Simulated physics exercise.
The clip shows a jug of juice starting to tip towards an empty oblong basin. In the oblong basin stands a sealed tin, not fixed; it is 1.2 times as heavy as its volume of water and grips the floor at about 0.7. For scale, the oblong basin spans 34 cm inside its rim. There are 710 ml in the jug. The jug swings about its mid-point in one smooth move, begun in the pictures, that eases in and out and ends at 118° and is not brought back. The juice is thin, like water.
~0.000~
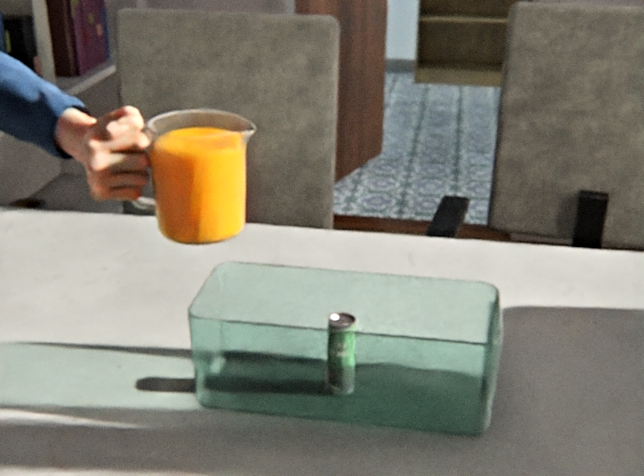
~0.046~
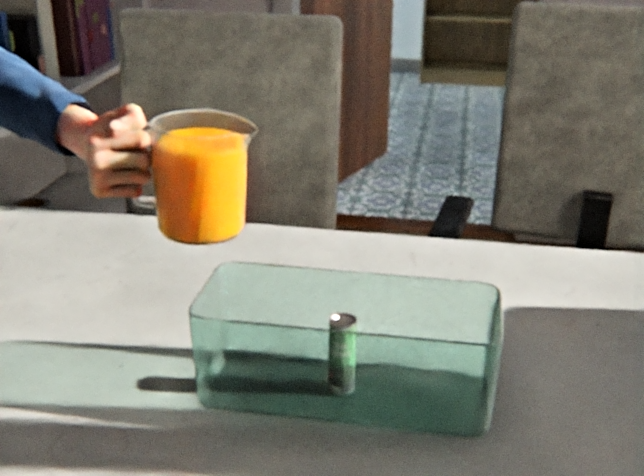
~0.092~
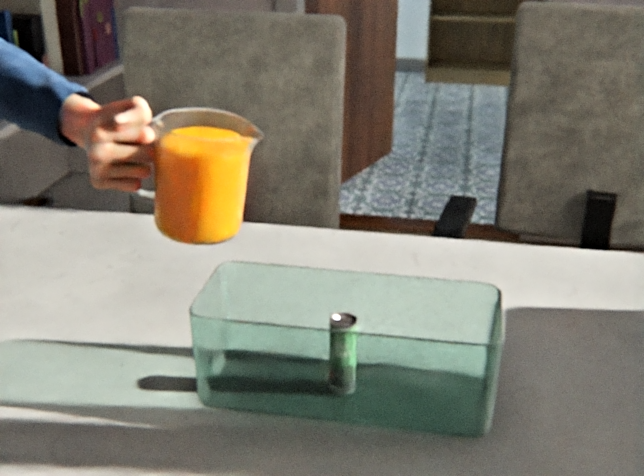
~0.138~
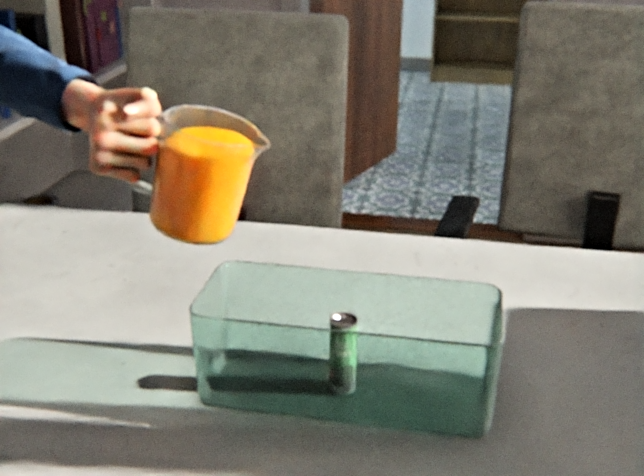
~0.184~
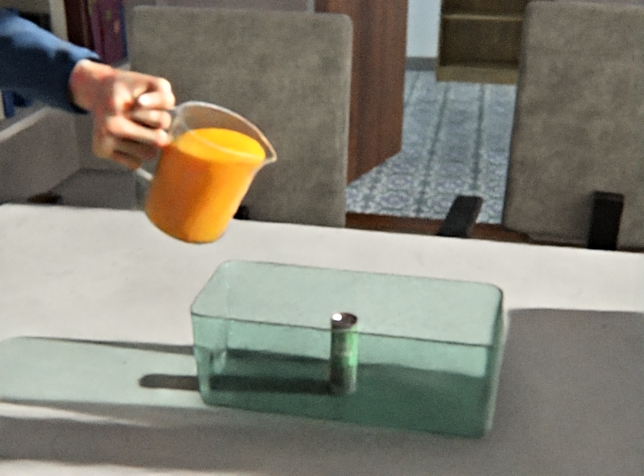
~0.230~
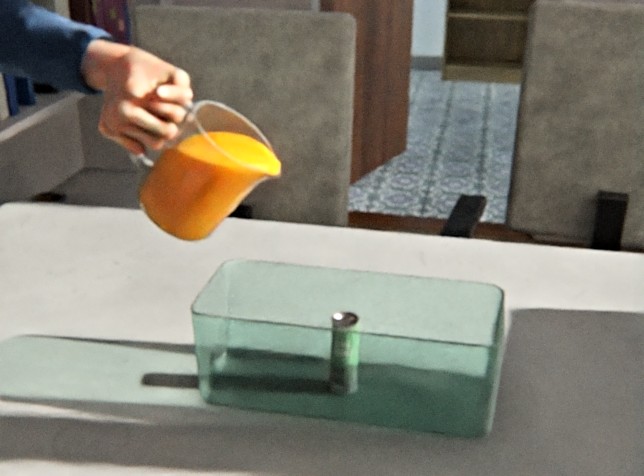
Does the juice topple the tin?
It topples.
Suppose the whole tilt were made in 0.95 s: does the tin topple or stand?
Then it topples.
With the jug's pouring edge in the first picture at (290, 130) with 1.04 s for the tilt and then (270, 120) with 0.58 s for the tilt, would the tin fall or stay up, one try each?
First it stays up; then it goes over.
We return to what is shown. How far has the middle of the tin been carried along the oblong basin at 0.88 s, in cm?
About 9 cm.
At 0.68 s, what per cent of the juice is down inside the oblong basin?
Near 84 in a hundred.
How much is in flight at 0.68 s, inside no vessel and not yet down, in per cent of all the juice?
Some 10 per cent.
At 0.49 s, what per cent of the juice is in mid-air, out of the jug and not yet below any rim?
Some 26 per cent.
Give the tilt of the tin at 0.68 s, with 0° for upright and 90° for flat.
About 30°.
After 0.49 s the tilt is 109° and 48 per cent is still to pour; the tin stands where it began.
After 0.68 s the tilt is 118° and 7 per cent is still to pour; the tin leans 28°.
After 0.88 s the tilt is 118° and 0 per cent is still to pour; the tin lies on its side.
After 1.10 s the tilt is 118° and 0 per cent is still to pour; the tin lies on its side.
In the end the tin lies on its side.
